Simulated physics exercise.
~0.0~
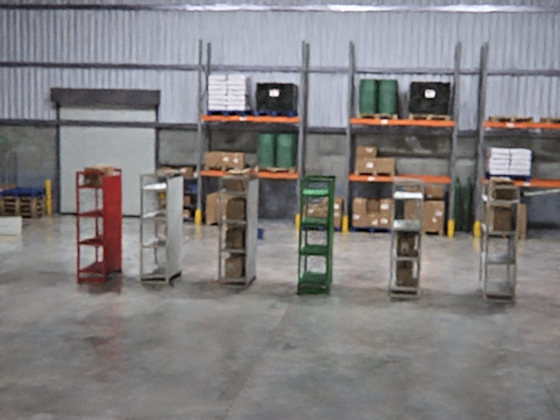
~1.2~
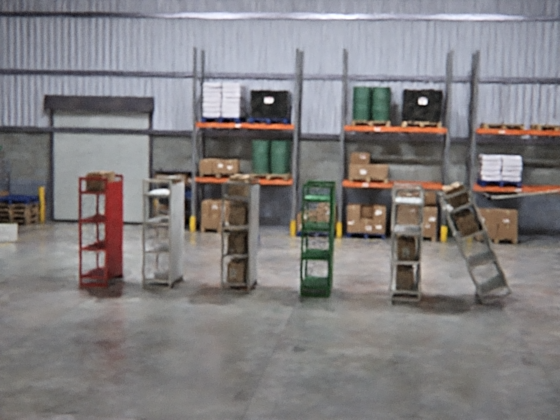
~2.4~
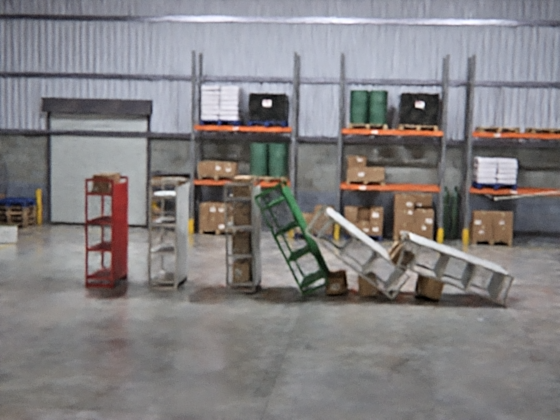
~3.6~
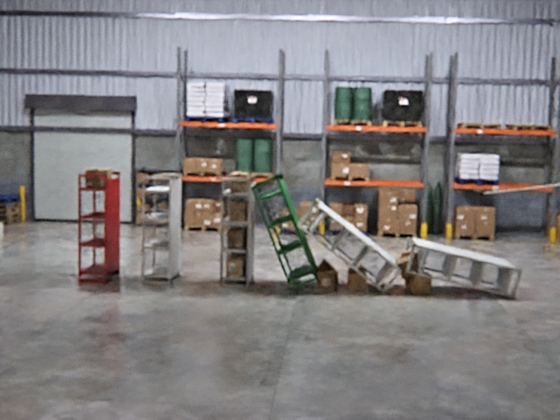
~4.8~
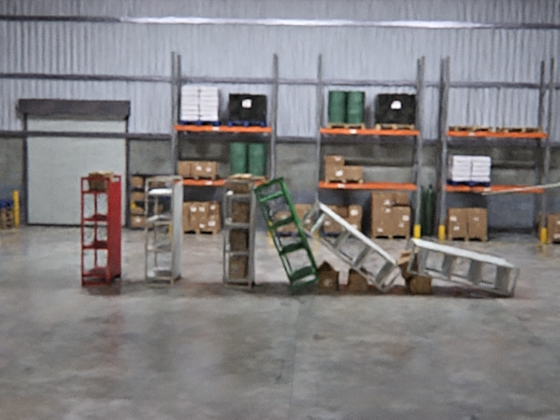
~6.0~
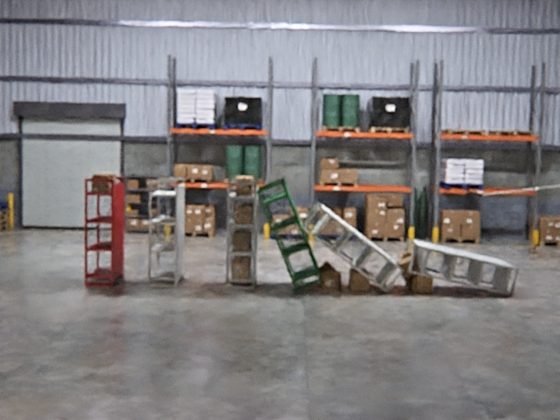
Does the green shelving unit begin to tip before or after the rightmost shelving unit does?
The green shelving unit begins to tip after the rightmost one, which is already leaning while the green one still stands upright.
